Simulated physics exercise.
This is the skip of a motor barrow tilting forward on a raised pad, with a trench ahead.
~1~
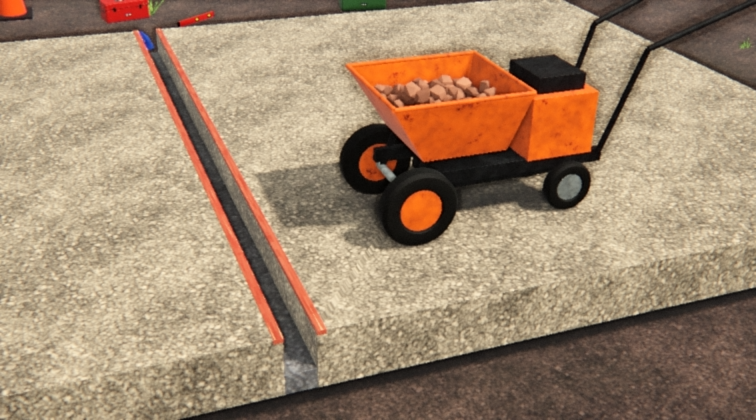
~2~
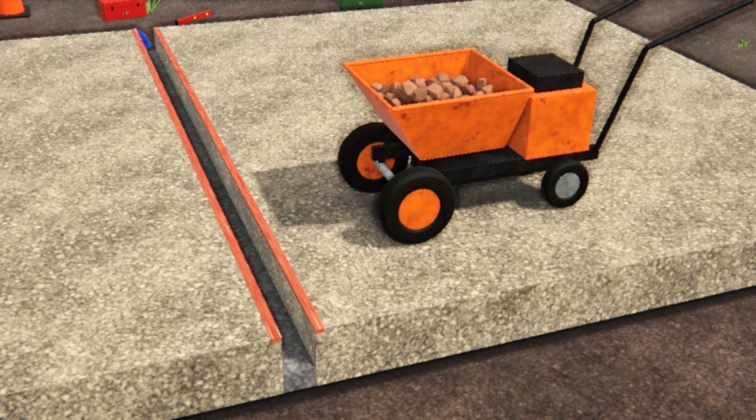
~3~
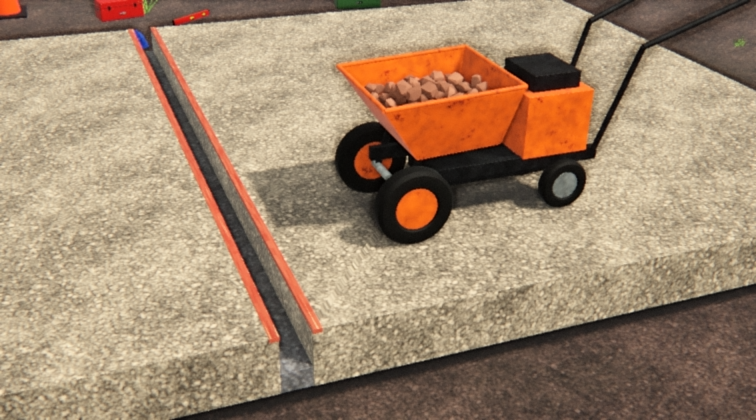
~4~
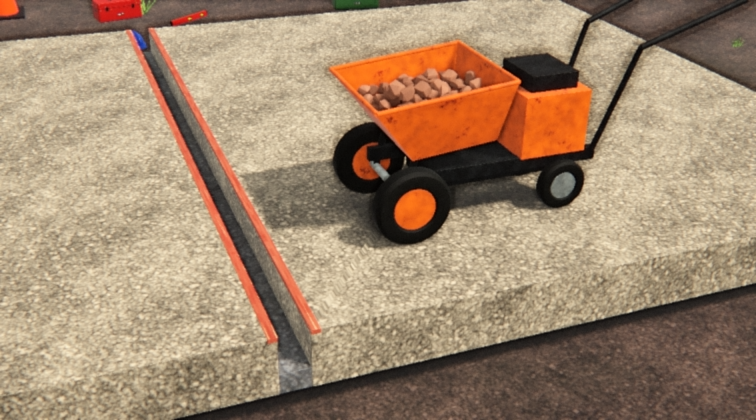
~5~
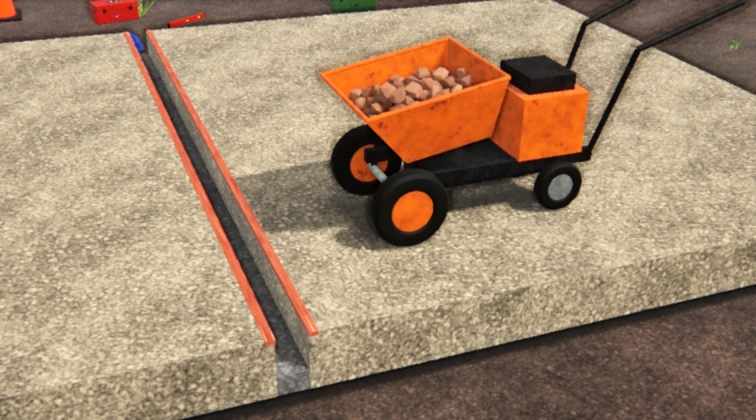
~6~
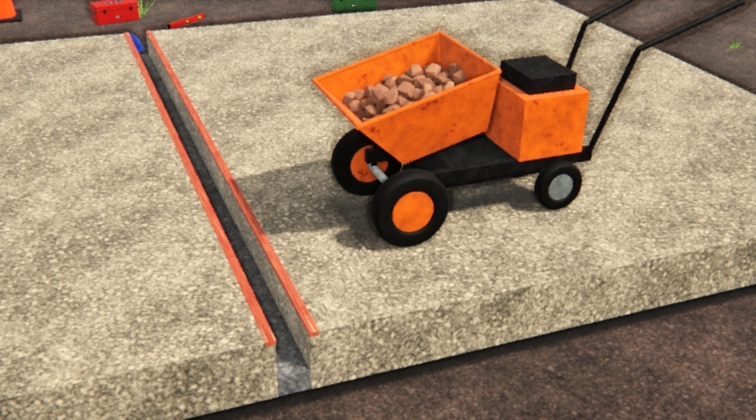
To begin with, an orange motor barrow stands on a raised pad, its skip of rubble level, facing a narrow trench edged in orange-red on the left. It edges slightly left, then the skip tilts forward, its lip lowering gradually until clearly tipped, with the lumps still inside.
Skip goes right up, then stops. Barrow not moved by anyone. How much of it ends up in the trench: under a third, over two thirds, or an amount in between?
It will put a third to two thirds into the trench.
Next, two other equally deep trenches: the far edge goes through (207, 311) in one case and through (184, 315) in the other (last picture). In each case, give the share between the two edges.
Lab note: Case 1 near 70 percent, case 2 near 70 percent.
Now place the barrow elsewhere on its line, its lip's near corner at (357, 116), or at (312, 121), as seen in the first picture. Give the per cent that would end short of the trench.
Position 1: Near 0 %; position 2: Near 0 %.
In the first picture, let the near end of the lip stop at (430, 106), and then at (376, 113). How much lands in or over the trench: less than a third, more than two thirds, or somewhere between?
First spot: Under a third; second spot: The middle third.
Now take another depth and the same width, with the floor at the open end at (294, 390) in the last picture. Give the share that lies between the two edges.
About 60 per cent.
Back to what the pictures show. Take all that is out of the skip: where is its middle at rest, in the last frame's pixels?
Somewhere close to (249, 243) in the last picture.
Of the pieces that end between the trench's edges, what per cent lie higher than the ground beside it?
Roughly 15 percent of them.
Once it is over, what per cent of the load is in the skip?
Estimate: Near 15 %.
Just after the last frame, skip tipped steeply; every one in the skip.
A moment on, skip tipped steeply; almost all in the skip; just a few short of the trench; just a few in or heaped over the trench.
Further on, skip tipped right over; roughly a third in the skip; about a tenth short of the trench; roughly a third in or heaped over the trench; about a tenth beyond it.
When it is over, skip tipped right over; about a tenth in the skip; roughly a quarter short of the trench; roughly half in or heaped over the trench; about a tenth beyond it.
